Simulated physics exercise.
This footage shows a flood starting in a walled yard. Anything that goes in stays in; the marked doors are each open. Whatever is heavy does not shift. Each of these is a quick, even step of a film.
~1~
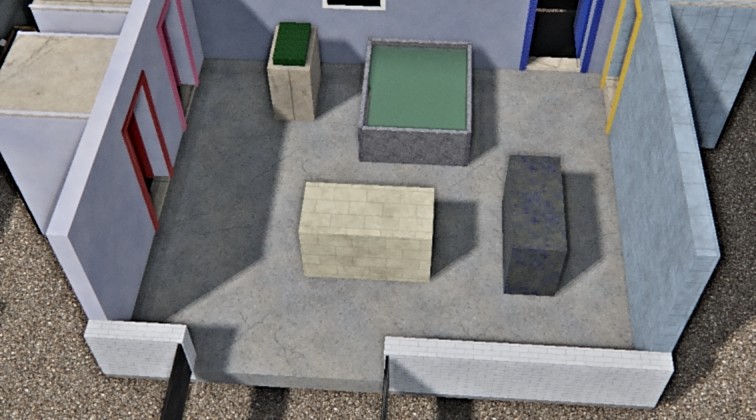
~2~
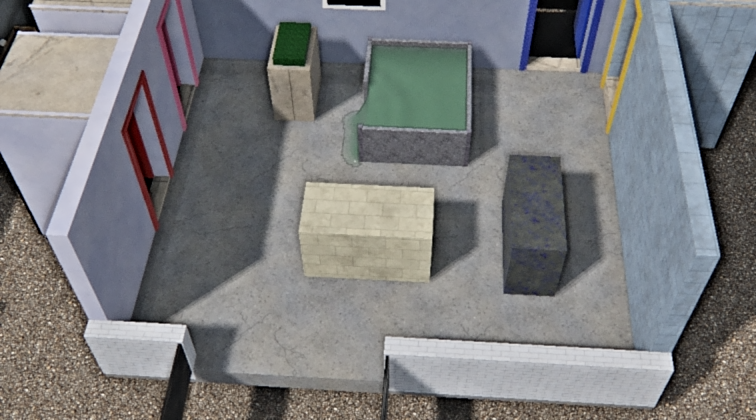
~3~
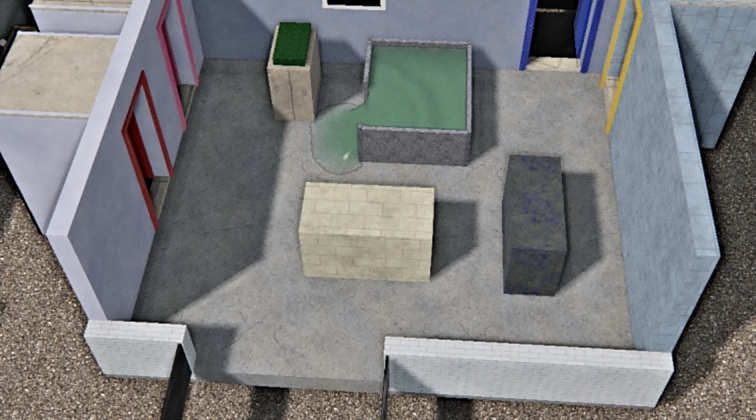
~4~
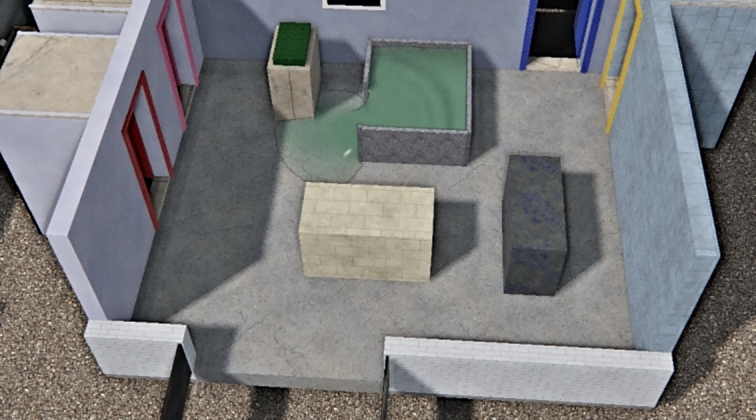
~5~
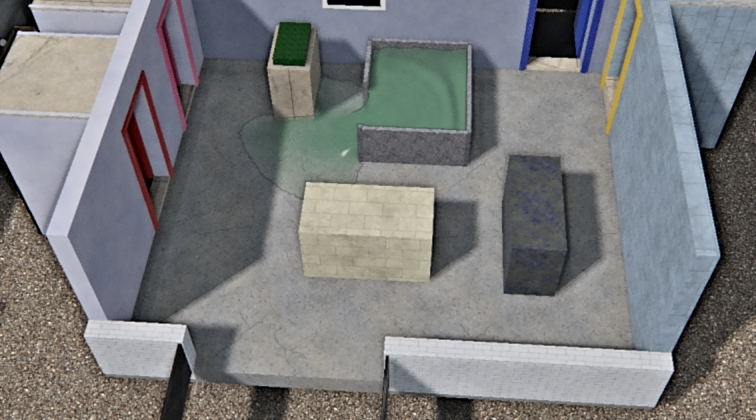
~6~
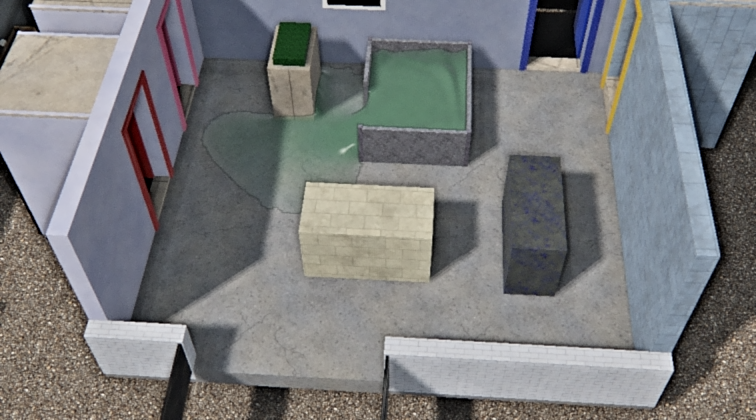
In a walled yard, green water pouring from the left side of a raised tank and spreading leftward across the grey floor.
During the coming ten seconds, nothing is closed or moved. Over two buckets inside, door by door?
Door by door: The yellow door not over; the blue door not over; the pink door over; the red door over.
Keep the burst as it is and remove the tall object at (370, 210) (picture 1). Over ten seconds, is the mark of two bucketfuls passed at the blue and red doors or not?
Outcome: The blue door stays short; the red door overshoots.
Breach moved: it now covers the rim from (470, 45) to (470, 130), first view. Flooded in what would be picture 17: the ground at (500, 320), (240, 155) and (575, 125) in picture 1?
Taken in turn they're unwetted, unwetted and swamped.
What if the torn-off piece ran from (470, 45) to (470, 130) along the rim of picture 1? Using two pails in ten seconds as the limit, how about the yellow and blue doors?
In brief, the yellow door goes past the mark; the blue door goes past the mark.
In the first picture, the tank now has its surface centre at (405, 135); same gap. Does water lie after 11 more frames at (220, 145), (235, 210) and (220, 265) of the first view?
Hit, hit, hit.
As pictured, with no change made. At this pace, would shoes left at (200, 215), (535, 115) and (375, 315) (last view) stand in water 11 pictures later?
Result, in that order: Wetted / not wetted / not wetted.
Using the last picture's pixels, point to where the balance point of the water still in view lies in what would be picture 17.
It is near (337, 138).
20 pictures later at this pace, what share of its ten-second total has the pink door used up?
Close to 70 %.
A moment on, water covers 25 % of the floor; the yellow door not reached, the blue door not reached, the pink door under two buckets in, the red door under two buckets in.
Next, water covers 35 % of the floor; the yellow door not reached, the blue door not reached, the pink door over two buckets in, the red door over two buckets in.
Then, water covers 40 % of the floor; the yellow door not reached, the blue door wet at the sill, nothing in, the pink door far over two buckets in, the red door far over two buckets in.
Later, water covers 60 % of the floor; the yellow door wet at the sill, nothing in, the blue door wet at the sill, nothing in, the pink door far over two buckets in, the red door far over two buckets in.
In the end, water covers 70 % of the floor; the yellow door wet at the sill, nothing in, the blue door wet at the sill, nothing in, the pink door far over two buckets in, the red door far over two buckets in.
